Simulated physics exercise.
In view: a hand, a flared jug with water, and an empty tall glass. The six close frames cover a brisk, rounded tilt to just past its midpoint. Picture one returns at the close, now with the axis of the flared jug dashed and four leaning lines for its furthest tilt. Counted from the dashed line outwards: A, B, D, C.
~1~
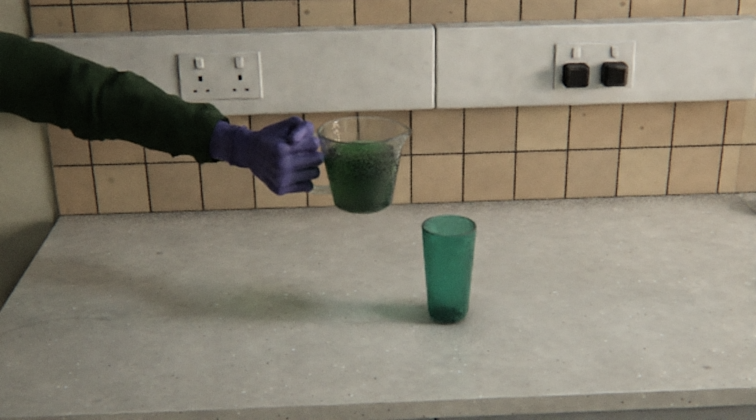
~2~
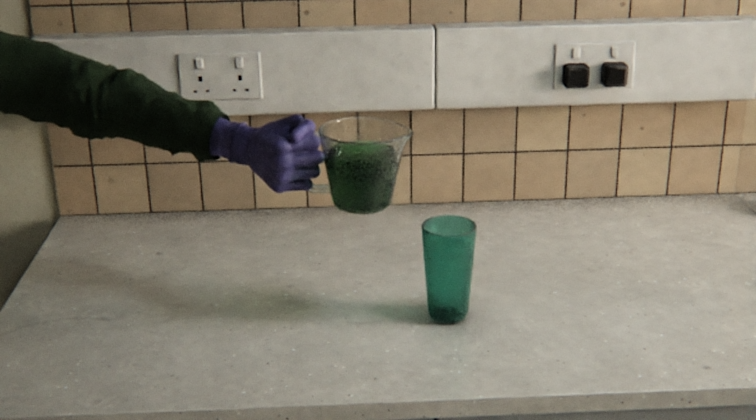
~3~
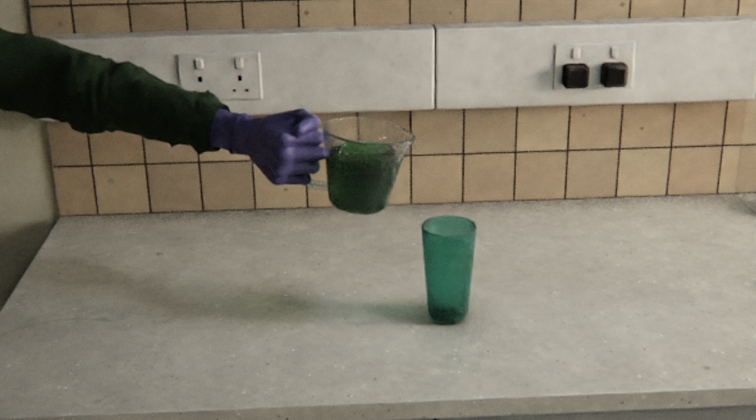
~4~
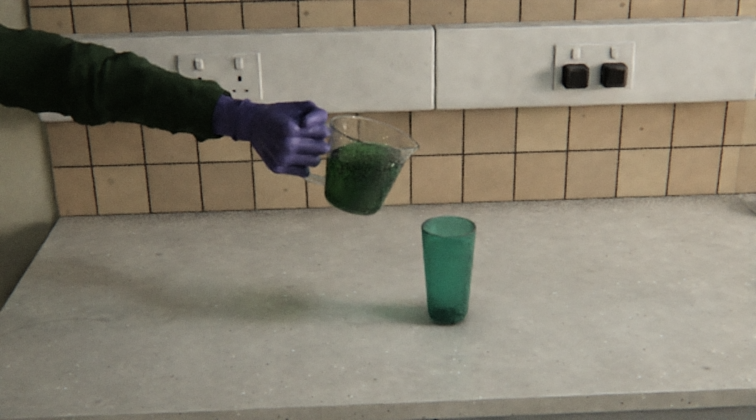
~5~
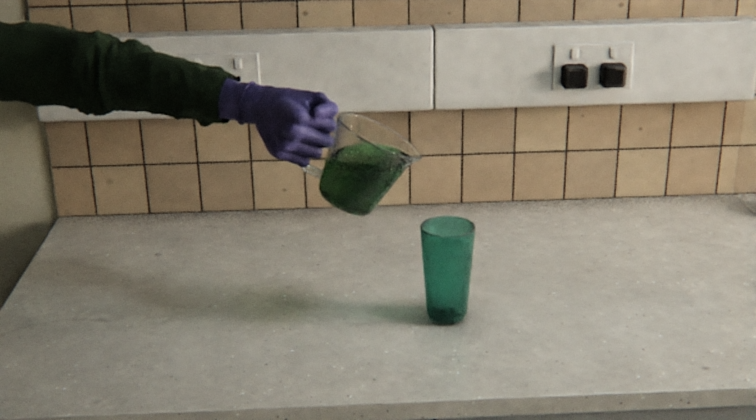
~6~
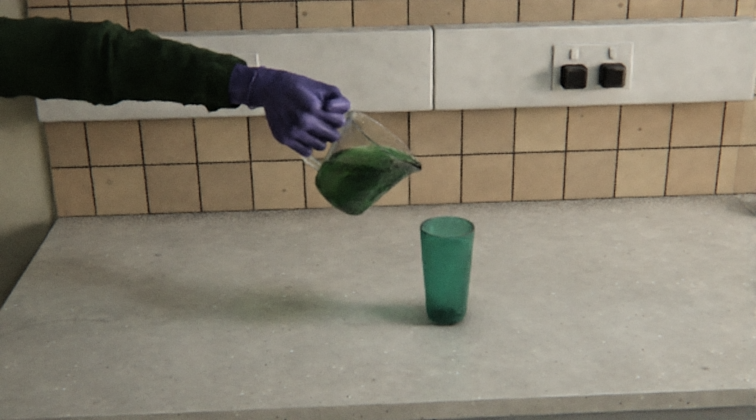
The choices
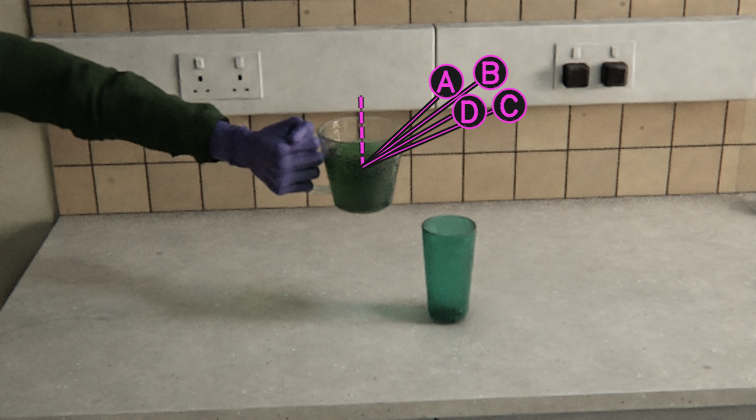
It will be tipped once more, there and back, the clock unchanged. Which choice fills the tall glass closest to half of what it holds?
Take D.
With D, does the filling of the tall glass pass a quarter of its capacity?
Yes.
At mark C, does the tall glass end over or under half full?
Over half.
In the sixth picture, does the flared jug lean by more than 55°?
No, it does not.
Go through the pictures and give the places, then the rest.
Upright, lip at (410, 131); rim of the tall glass round (449, 225); nothing has left yet.
Upright, lip at (411, 132); nothing has left yet.
Tipped about 8°, lip at (414, 138); nothing has left yet.
Tipped about 16°, lip at (418, 146); nothing has left yet.
Tipped about 27°, lip at (420, 156); nothing has left yet.
Tipped about 39°, lip at (420, 168); nothing has left yet.
On the marked copy, A at (437, 97); B at (477, 82); C at (493, 110); D at (451, 116).
Choosing A, the tall glass ends with about 24 % of what it can hold.
Choosing B, the tall glass ends with about 36 % of what it can hold.
Choosing C, the tall glass ends with about 64 % of what it can hold.
Choosing D, the tall glass ends with about 50 % of what it can hold.
